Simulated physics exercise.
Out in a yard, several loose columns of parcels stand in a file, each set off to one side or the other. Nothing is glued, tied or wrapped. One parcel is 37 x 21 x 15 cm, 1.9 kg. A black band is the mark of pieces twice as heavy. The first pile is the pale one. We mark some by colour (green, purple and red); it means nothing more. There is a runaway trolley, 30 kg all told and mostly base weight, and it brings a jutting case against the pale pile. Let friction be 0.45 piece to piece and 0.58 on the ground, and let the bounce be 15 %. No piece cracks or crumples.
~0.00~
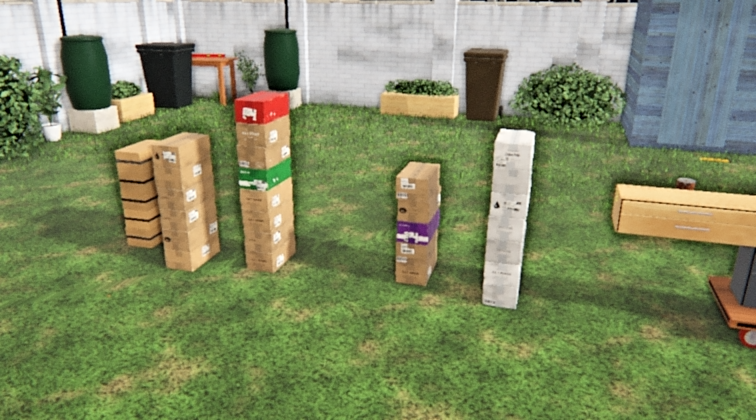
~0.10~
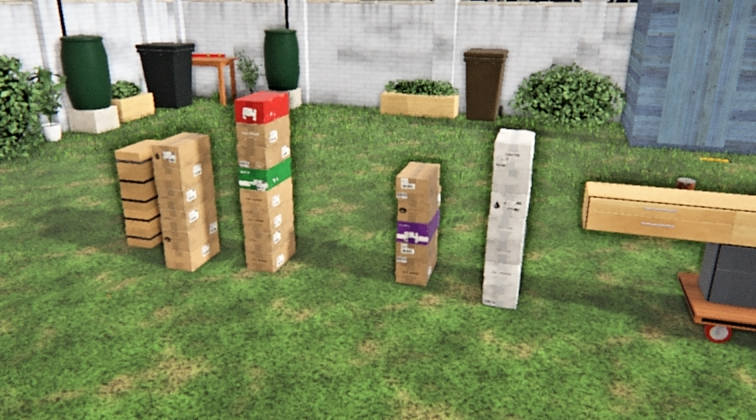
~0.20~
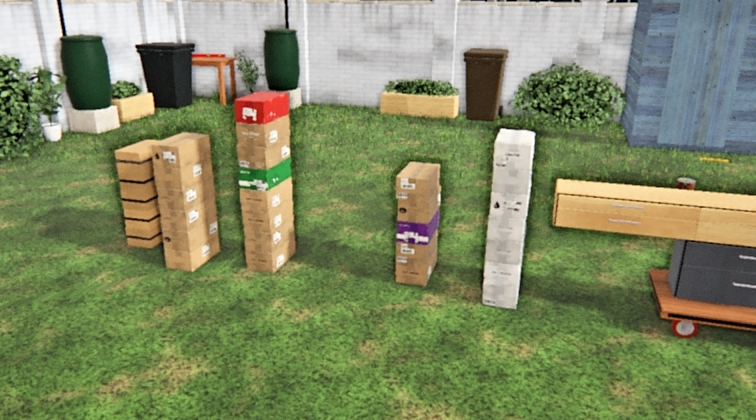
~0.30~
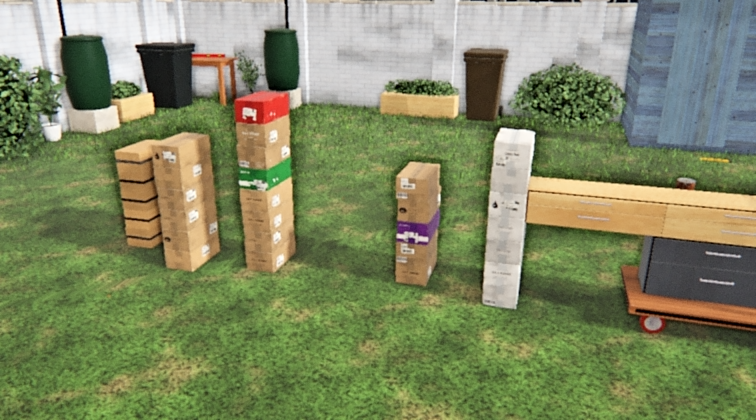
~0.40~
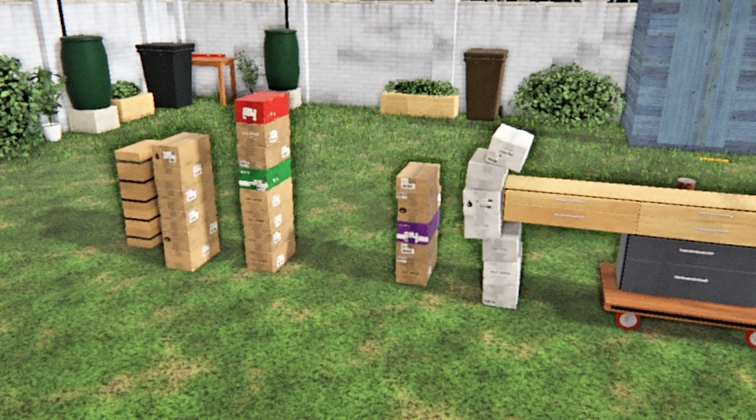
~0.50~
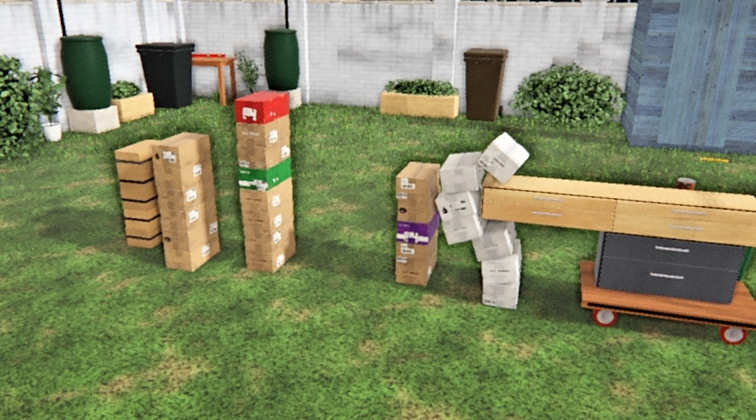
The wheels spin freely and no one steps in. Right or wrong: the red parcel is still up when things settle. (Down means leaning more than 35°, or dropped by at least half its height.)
Right, it stays up.
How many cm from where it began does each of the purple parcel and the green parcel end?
Well, the purple finishes 10 cm from where it began, while the green finishes 0 cm from its start.
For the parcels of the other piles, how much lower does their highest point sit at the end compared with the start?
The top ends up some 0 cm lower.
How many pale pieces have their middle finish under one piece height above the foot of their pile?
The total comes to 4.
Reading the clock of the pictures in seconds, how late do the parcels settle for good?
That happens at roughly 3.0 seconds.
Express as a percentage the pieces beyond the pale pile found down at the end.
My estimate is roughly 10 per cent.
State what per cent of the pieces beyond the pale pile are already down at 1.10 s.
At that instant, 10 percent.
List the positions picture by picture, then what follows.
In the first frame (we follow the side turned to the camera), load (631, 211) 50 cm short; red parcel (249, 112); green parcel (253, 180); purple parcel (412, 233); no other piece has moved.
Load (598, 207) 33 cm short; red parcel (249, 112), in the second frame.
Load (567, 204) 16 cm short; red parcel (249, 112), in the third frame.
Load (536, 201) just touching; red parcel (249, 112), in the fourth frame.
Load (513, 199) 14 cm in, top of the pale pile leaning 14°; red parcel (249, 112); no other piece has moved, in the fifth frame.
Load (491, 197) 27 cm in, top of the pale pile leaning 35°; red parcel (249, 112); green parcel (253, 180); purple parcel (412, 233); no other piece has moved, in the sixth frame.
Around 0.74 s, 5 of the pale pile down; none of the 24 other parcels down, 4 disturbed; red parcel unmoved; purple parcel tipped 4°.
Around 1.10 s, 5 of the pale pile down; 2 of the 24 other parcels down; red parcel unmoved; purple parcel tipped 13°.
Finally (3.3 s), 5 of the pale pile down; 2 of the 24 other parcels down; red parcel unmoved; purple parcel displaced 12 cm; green parcel unmoved. Seen by the last camera, middles, red parcel near (262, 107), purple parcel near (402, 220).
